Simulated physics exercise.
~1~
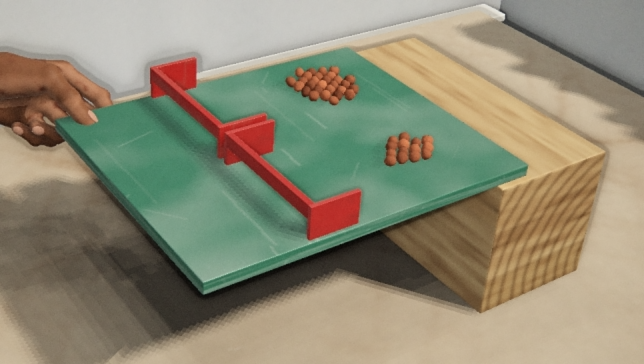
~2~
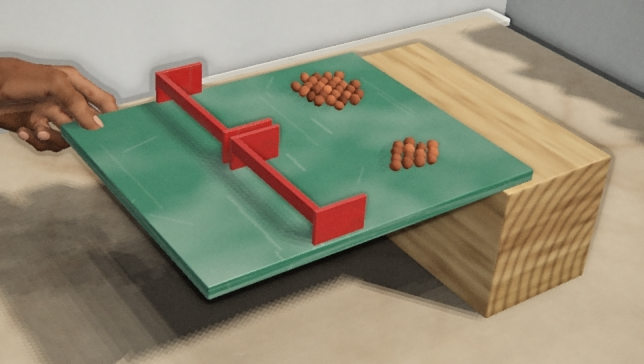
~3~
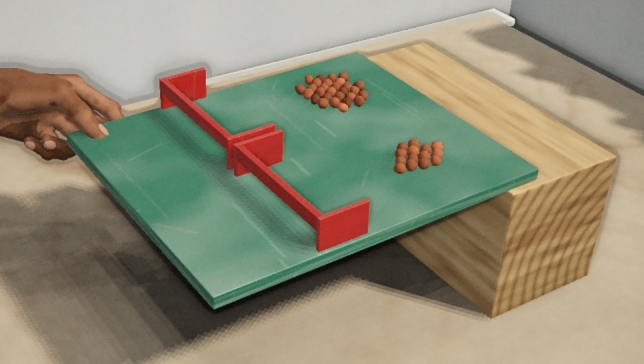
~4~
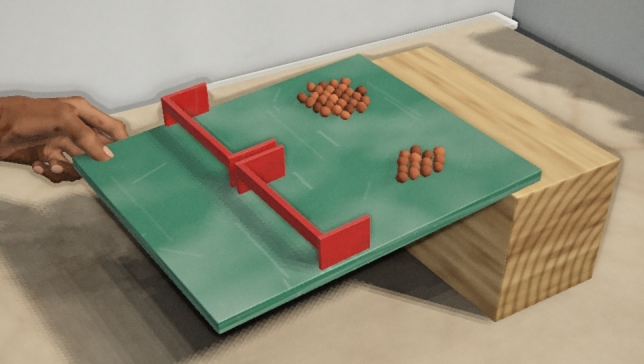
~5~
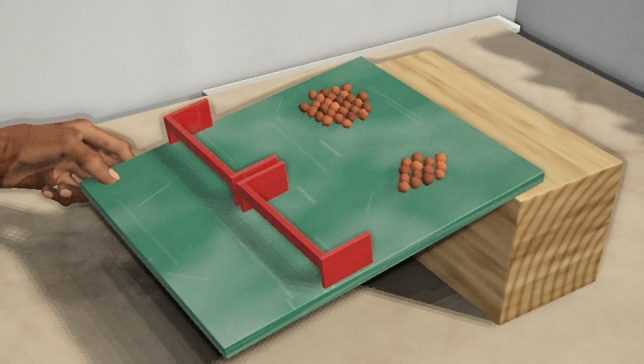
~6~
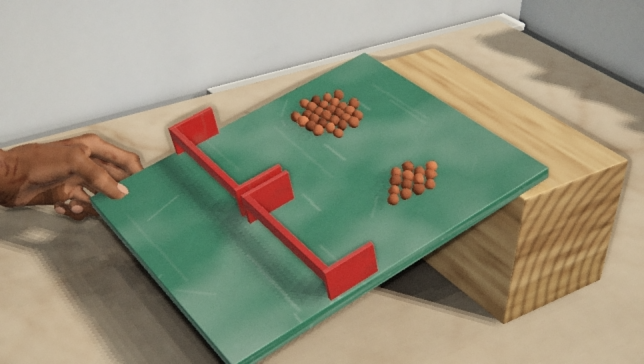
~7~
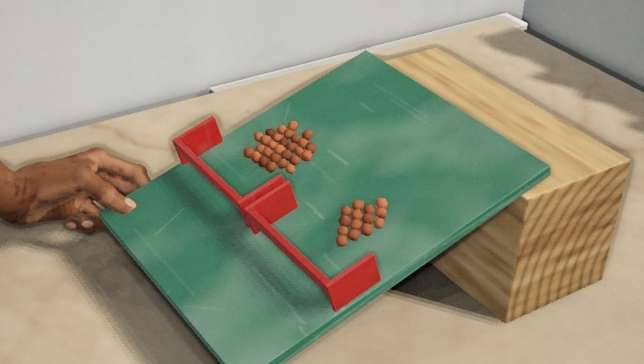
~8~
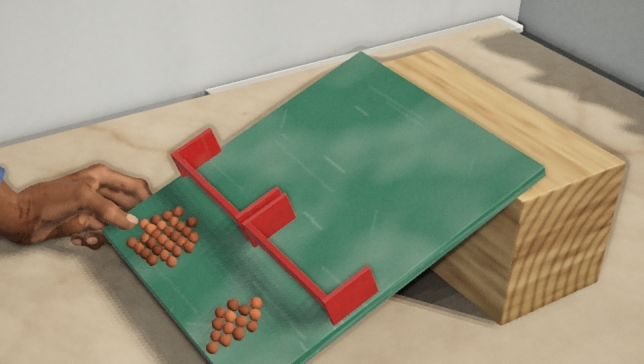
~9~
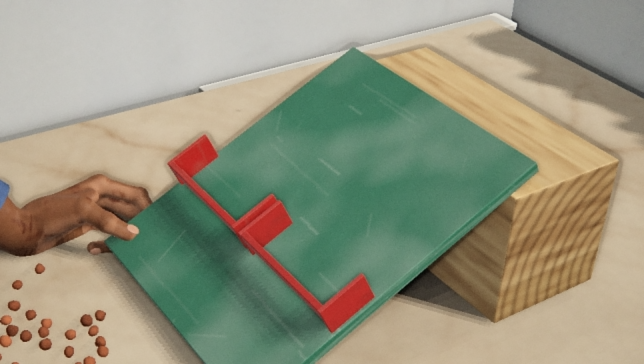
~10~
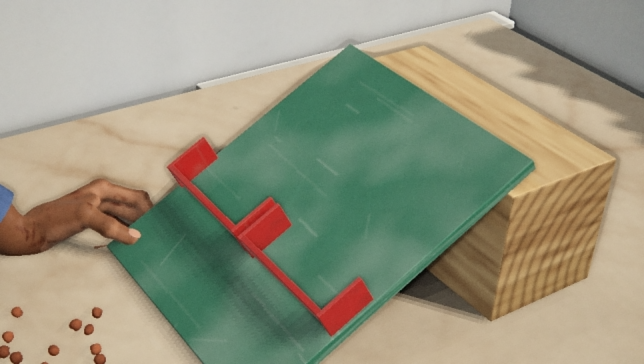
Two clusters of small brown balls sliding down a green board as a hand lowers it, passing red barriers and spilling off.
